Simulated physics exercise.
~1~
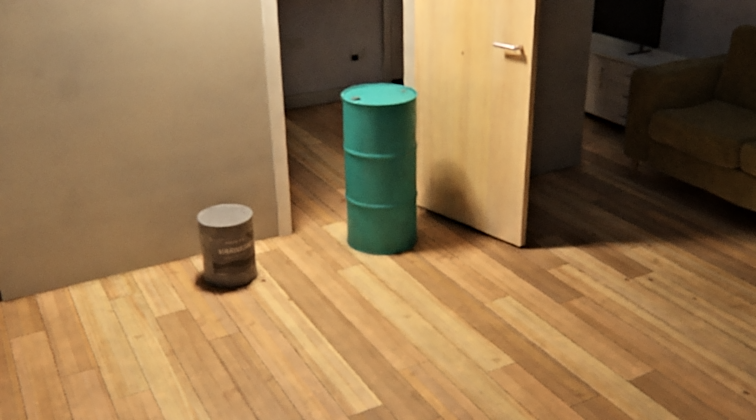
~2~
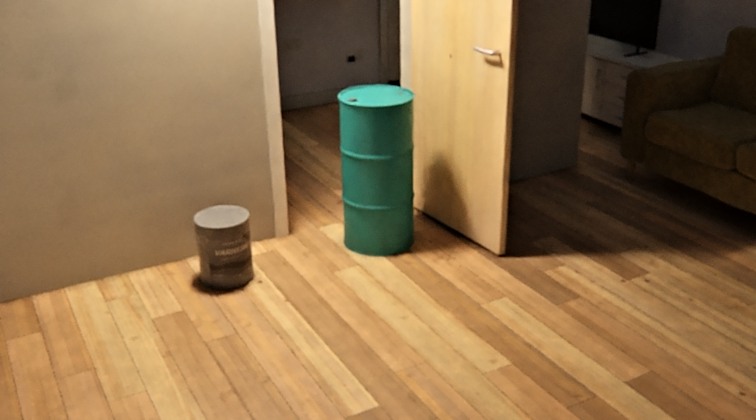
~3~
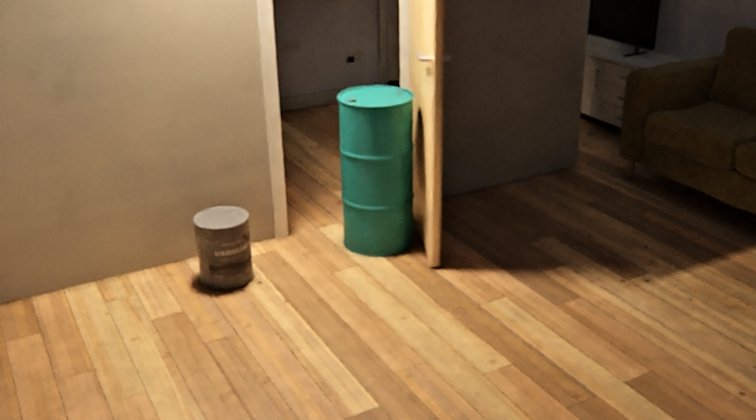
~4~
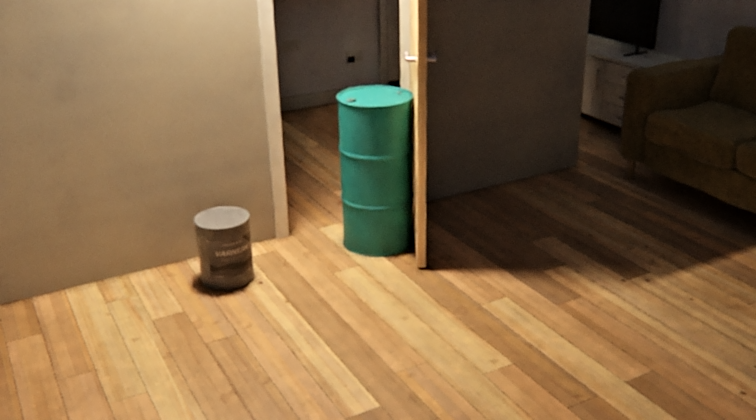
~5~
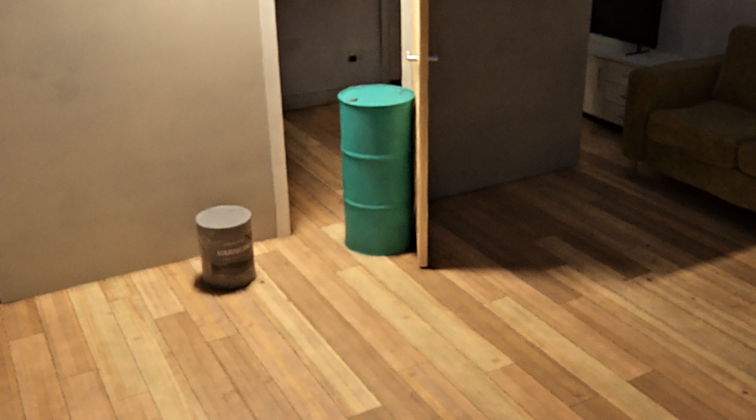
A pale wooden door with a metal handle stands wide open to the right of a turquoise drum, seen from a slightly raised, gently swaying viewpoint in a room with a plank floor. A small grey pail sits by the wall on the left, and a dark sofa and a low white cabinet are at the right. The door swings leftward toward the drum, its broad face narrowing until mostly its edge shows. It stops close beside the drum, still well open. The drum and pail stay put, and the doorway remains unclosed.
